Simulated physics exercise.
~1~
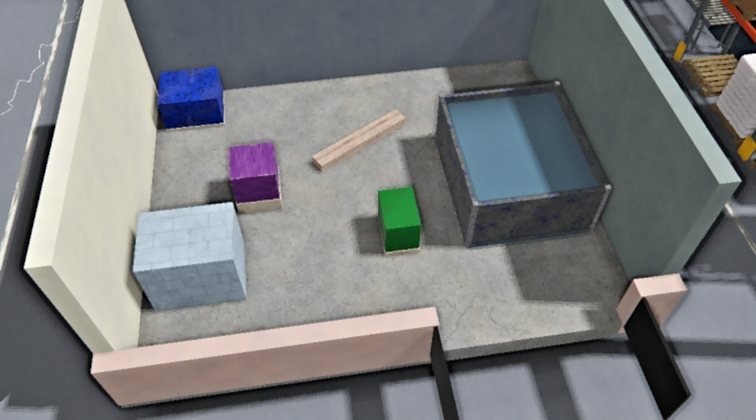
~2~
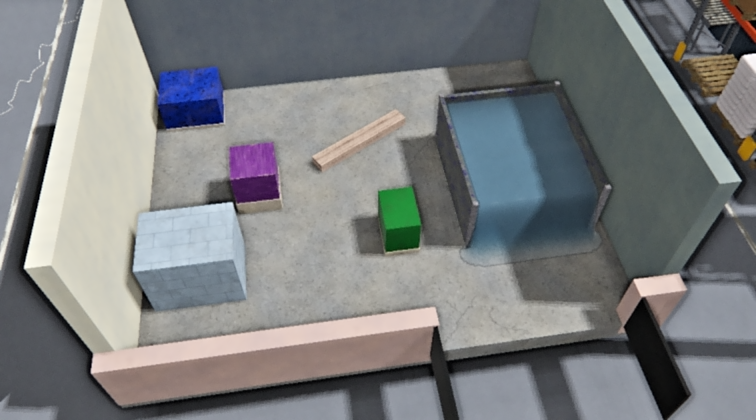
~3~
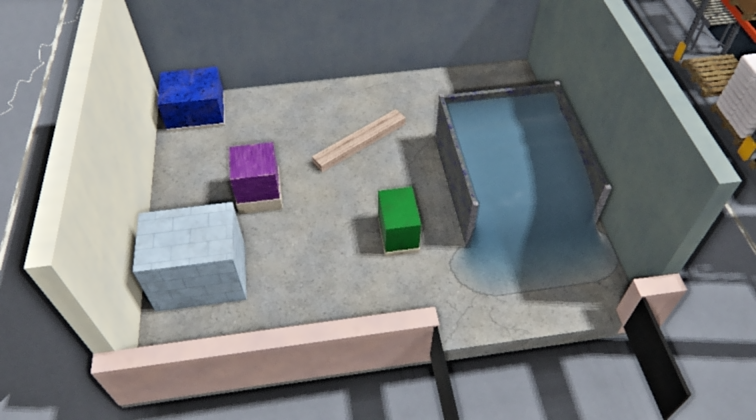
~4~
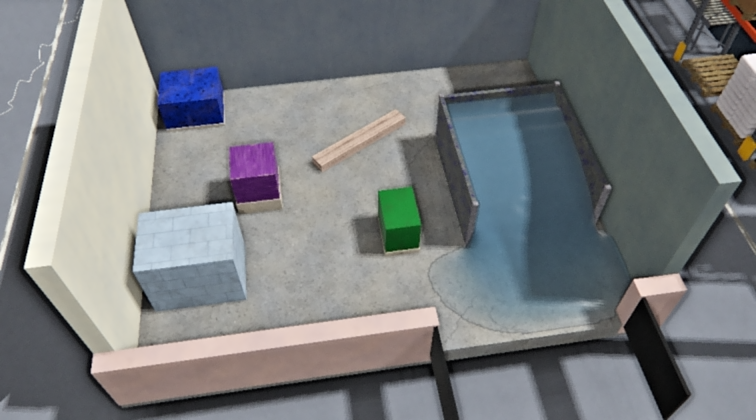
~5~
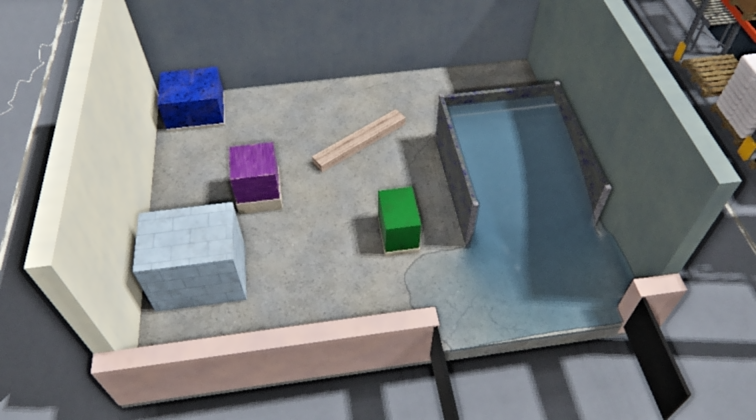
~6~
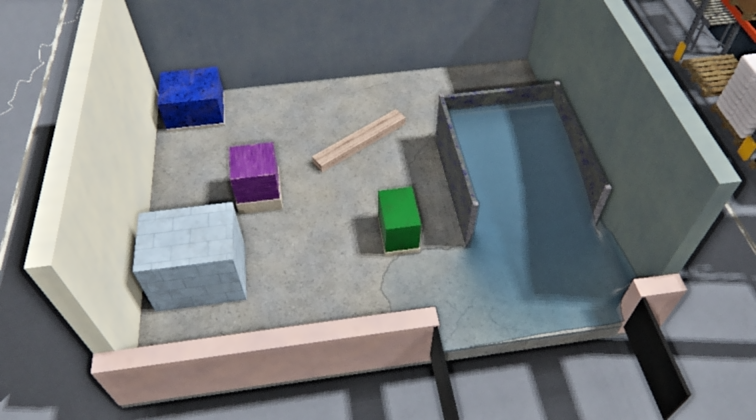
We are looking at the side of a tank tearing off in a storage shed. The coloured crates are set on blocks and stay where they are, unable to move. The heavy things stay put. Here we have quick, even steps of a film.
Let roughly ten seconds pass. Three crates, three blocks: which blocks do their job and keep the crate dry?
My prediction: The blue crate is missed by the water; the green crate is missed by the water; the purple crate is missed by the water.
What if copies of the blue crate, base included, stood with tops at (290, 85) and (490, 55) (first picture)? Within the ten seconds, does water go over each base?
Stays clear, then is reached.
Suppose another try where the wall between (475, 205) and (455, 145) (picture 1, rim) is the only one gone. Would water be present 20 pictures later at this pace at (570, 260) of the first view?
The place in question is left alone.
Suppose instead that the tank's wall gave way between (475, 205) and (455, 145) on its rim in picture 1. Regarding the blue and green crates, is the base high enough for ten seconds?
As I see it, the blue one gets reached, and the green one gets reached.
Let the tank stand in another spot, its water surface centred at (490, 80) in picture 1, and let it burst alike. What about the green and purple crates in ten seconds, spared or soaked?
Note: Green crate is hit, purple crate is left alone.
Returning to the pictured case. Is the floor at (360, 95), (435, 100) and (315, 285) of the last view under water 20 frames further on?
Going through them in order, I'd say clear, clear and drenched.
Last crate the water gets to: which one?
The blue one.
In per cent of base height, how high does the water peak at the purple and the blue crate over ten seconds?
10 and 20 per cent, in that order.
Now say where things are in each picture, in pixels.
Still water in the water tank at (519, 144), in the first frame.
The front is at (463, 252), out from the gap at (533, 222), in the second frame.
The front is at (467, 281), out from the gap at (532, 225), in the third frame.
Water pours out at (532, 227) and has run to a hidden place, in the fourth frame.
The front is at a hidden place, out from the gap at (531, 228), in the fifth frame.
Water pours out at (531, 228) and has run to a hidden place, in the sixth frame.
A moment on, water covers 20 % of the floor; the blue crate not reached, the green crate water round its plinth, the purple crate not reached.
Next, water covers 25 % of the floor; the blue crate not reached, the green crate water round its plinth, the purple crate not reached.
Then, water covers 30 % of the floor; the blue crate not reached, the green crate water round its plinth, the purple crate not reached.
Later, water covers 40 % of the floor; the blue crate not reached, the green crate water round its plinth, the purple crate water round its plinth.
In the end, water covers 45 % of the floor; the blue crate stayed above the water, the green crate stayed above the water, the purple crate stayed above the water.
